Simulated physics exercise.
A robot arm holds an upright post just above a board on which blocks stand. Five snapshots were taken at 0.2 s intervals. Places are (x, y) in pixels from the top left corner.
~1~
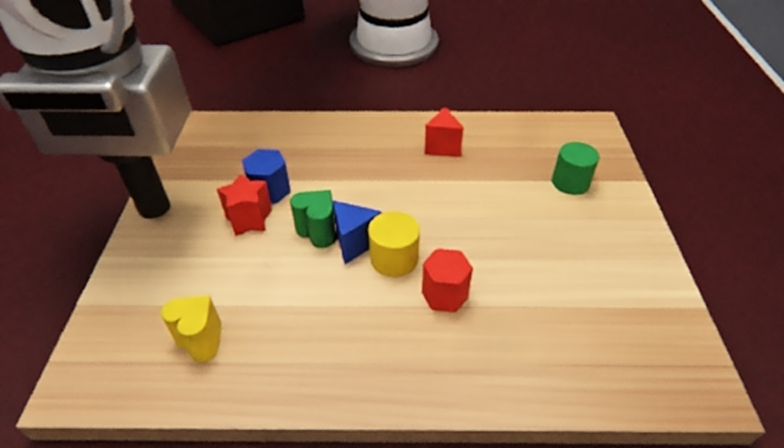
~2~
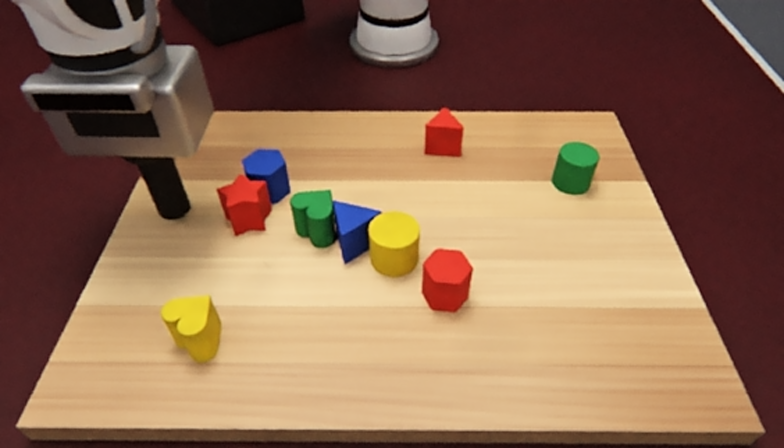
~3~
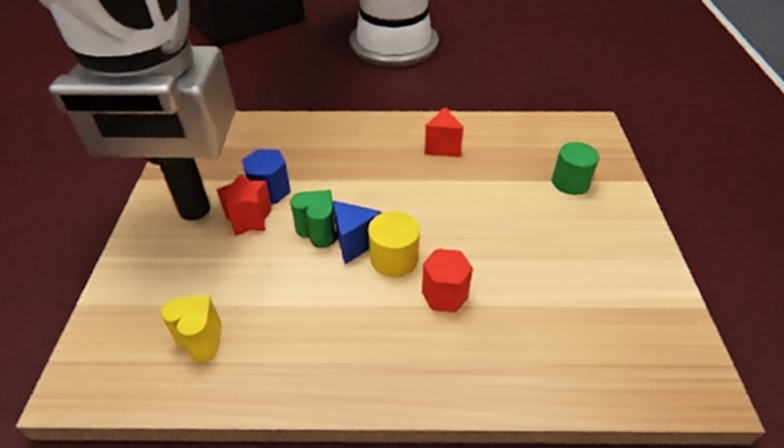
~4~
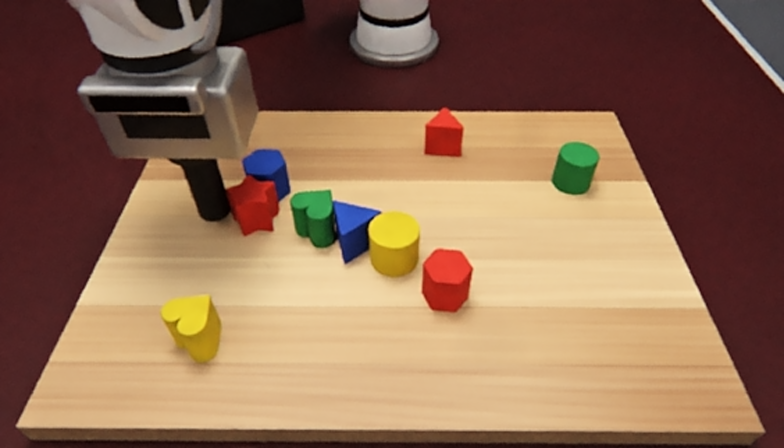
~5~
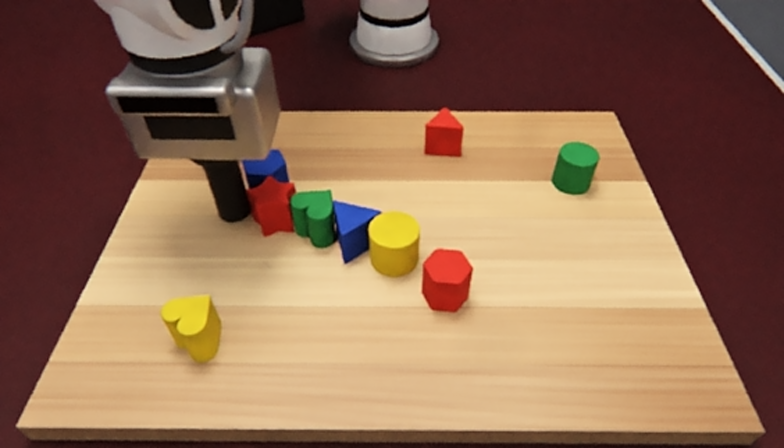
On a wooden board, a robot arm's post moves right and pushes the red star rightward.
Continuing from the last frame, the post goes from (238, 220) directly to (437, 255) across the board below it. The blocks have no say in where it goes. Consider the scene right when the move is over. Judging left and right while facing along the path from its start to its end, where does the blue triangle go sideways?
It is pushed towards the left-hand side.
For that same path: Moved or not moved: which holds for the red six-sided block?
Answer: Moved.
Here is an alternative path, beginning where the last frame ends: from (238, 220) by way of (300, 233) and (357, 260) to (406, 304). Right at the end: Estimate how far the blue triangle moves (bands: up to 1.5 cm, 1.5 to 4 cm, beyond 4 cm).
The block shifts more than 4 cm.
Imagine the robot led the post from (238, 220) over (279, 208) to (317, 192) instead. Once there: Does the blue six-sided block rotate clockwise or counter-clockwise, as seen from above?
It spins against the clock.
The first path, step by step. One third of the way, post at (302, 223); red star block at (332, 198), turned 20° clockwise; green heart-shaped block at (371, 210); blue triangle at (403, 201); yellow cylinder at (409, 234).
Two thirds of the way, post at (369, 234); red star block at (399, 202); green heart-shaped block at (441, 204), turned 30° anticlockwise; blue triangle at (462, 186), turned 20° anticlockwise; yellow cylinder at (445, 238); red six-sided block at (459, 277), turned 20° clockwise.
At the end, post at (438, 246); red star block at (463, 208), turned 15° anticlockwise; green heart-shaped block at (498, 197), turned 75° anticlockwise; blue triangle at (491, 174), turned 65° anticlockwise; yellow cylinder at (475, 248); red six-sided block at (468, 287), turned 50° clockwise.
